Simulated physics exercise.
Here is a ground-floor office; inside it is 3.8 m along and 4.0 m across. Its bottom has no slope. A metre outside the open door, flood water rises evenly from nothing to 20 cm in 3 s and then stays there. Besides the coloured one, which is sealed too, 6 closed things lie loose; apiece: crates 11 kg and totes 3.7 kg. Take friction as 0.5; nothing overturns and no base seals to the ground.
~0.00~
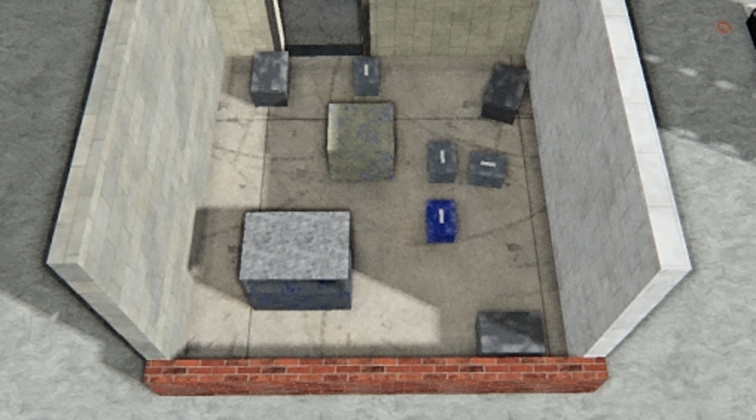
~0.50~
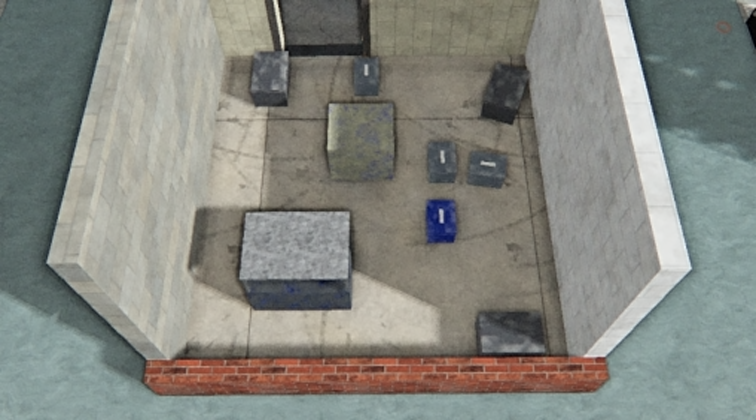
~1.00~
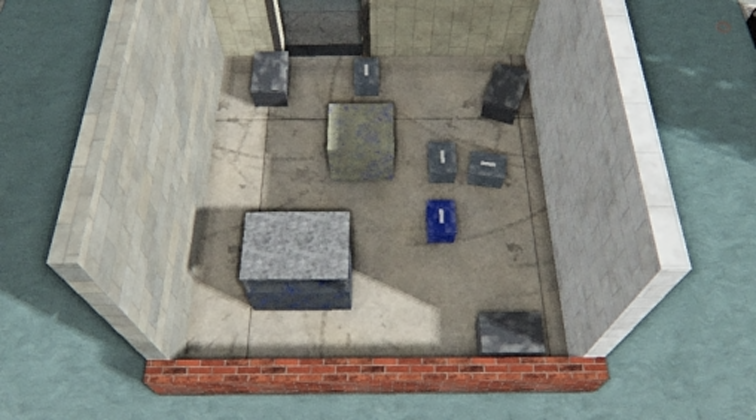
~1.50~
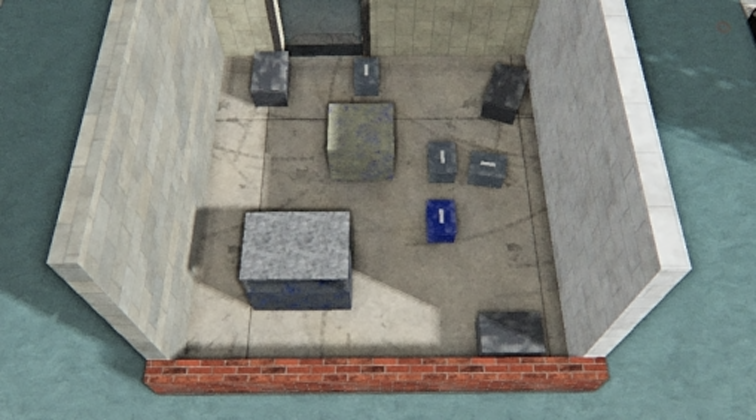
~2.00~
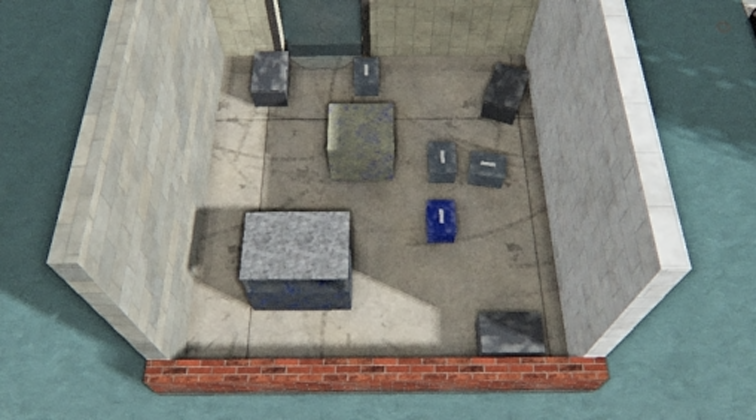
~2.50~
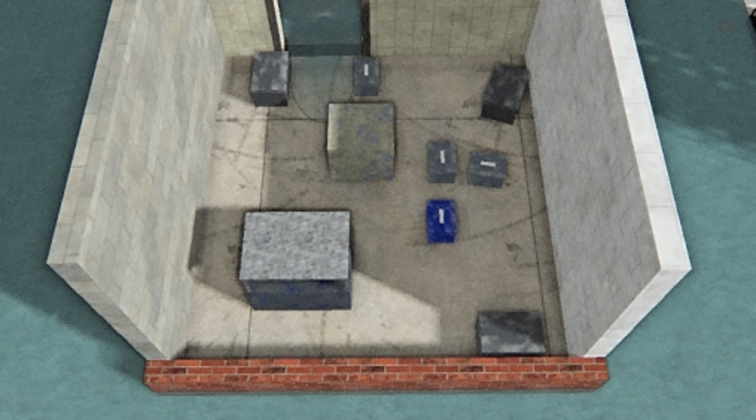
In a walled room seen from above, a blue box and several darker ones sat still on the floor while greenish water spread over the ground outside and crept in at the doorway.
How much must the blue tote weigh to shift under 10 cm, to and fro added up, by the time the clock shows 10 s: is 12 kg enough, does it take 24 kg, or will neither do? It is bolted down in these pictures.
Verdict: The lower weight is enough.
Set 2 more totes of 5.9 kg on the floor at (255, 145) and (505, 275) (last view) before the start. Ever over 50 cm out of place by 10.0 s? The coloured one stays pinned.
In turn: Over, short of it.
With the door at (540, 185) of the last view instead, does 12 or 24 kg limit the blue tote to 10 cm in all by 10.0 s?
Then only the larger load is enough.
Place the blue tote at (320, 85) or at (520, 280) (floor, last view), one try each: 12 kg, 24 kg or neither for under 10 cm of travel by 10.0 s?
In turn: Only the larger holds; either load holds.
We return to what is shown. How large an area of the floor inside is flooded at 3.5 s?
Some 3.0 m2.
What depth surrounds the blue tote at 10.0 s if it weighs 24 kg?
About 6 cm.
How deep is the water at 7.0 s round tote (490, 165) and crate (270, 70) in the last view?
Roughly 3 and 4 cm.
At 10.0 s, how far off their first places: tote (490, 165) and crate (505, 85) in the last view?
In that order: 80 cm, 40 cm.
After 3.5 s the blue tote would be 0 cm from its start with 12 kg and 0 cm from its start with 24 kg; 0 cm of water round it then.
After 4.5 s the blue tote would be 0 cm from its start with 12 kg and 0 cm from its start with 24 kg; 0 cm of water round it then.
After 7.0 s the blue tote would be 0 cm from its start with 12 kg and 0 cm from its start with 24 kg; 3 cm of water round it then.
After 10.0 s the blue tote would be 0 cm from its start with 12 kg and 0 cm from its start with 24 kg; 6 cm of water round it then.
